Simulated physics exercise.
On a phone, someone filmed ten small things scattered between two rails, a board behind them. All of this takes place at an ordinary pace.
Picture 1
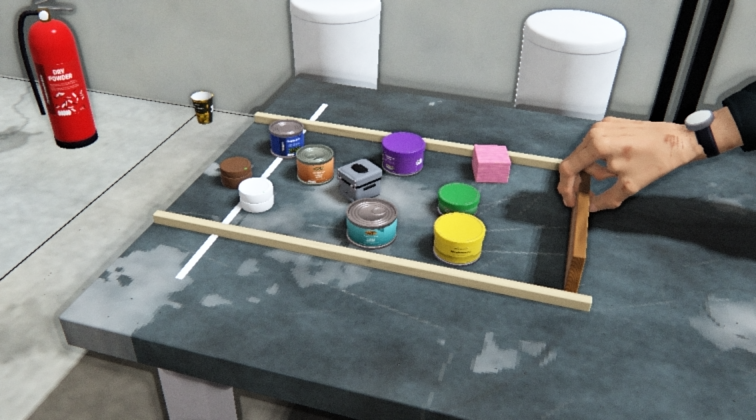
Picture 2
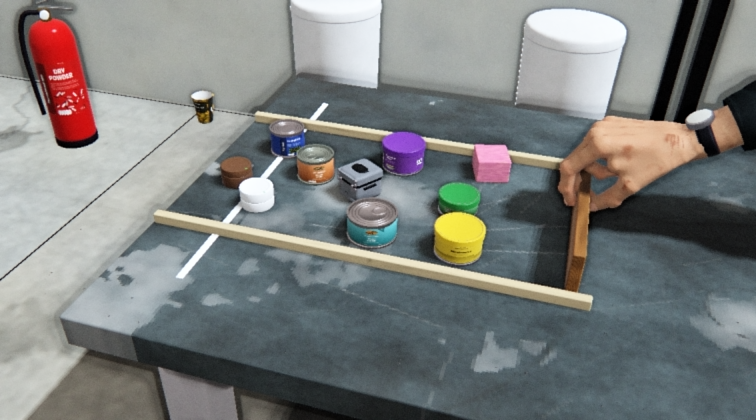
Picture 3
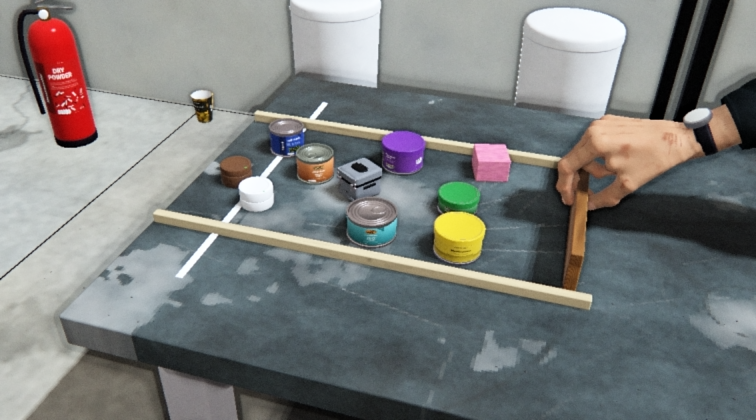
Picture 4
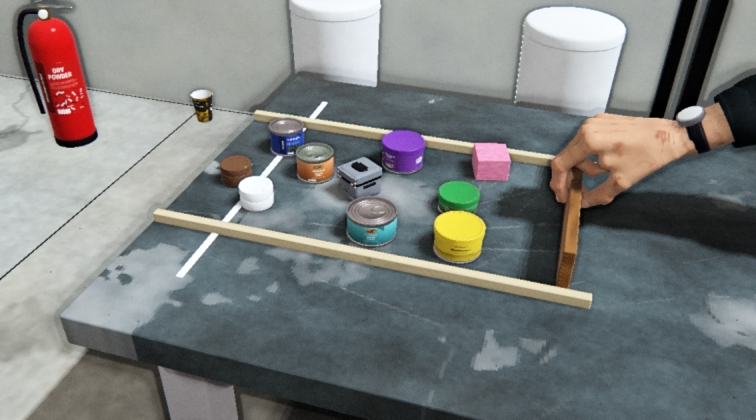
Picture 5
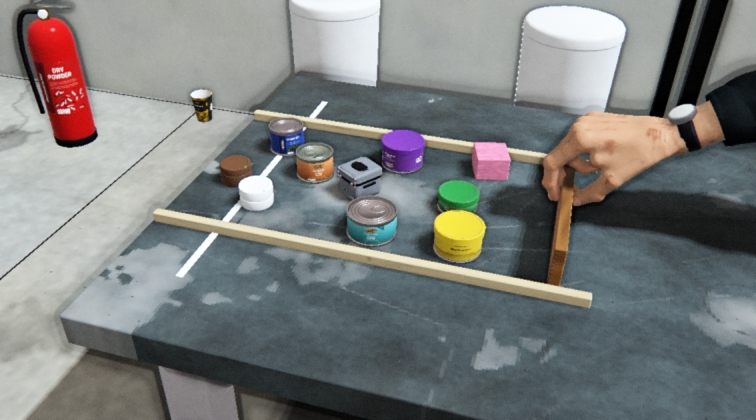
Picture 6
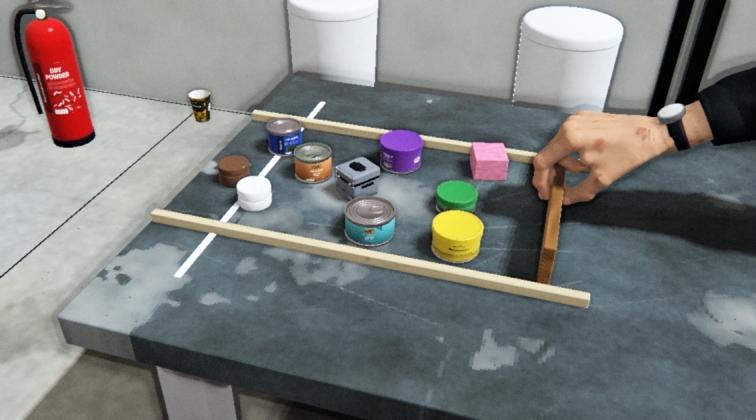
On a worn dark grey tabletop beside a pale wall, seen from above at an angle, a red fire extinguisher and small cup stand behind at left. Between two pale wooden rails sit brown, white, blue, orange, grey, turquoise, purple, green, yellow and pink items, with a white line at left. A hand slides the brown board slightly leftward from the right, while the items stay practically still.
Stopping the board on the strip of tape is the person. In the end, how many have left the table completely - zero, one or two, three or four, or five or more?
After the sweep, the pieces gone from the top come to three or four, as it turns out.
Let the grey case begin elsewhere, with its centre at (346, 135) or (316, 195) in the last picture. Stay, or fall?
Well, the grey case stays aboard in the first case and stays aboard in the second.
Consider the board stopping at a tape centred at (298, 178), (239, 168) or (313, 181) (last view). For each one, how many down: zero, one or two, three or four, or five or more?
Place by place, the answers come out as not one; at least five; not one.
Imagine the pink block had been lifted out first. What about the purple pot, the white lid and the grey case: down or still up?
Purple pot: Still there; white lid: Over the edge; grey case: Still there.
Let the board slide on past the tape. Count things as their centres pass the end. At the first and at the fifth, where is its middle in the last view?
First about (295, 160), next about (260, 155).
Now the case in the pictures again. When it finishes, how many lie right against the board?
3.
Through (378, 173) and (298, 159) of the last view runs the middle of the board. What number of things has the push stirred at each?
First 7 and then 10.
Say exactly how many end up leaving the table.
Result - number fallen: 4.
Soon after, none off yet; brown lid at rest near (234, 172); blue tin at rest near (285, 137); white lid at rest near (254, 194).
Then, none off yet; brown lid moved a little near (223, 167); blue tin moved about its own width near (240, 130); white lid moved well along near (196, 179).
At rest, the number that fall off is three or four; fallen, turquoise pot, white lid, blue tin and brown lid.
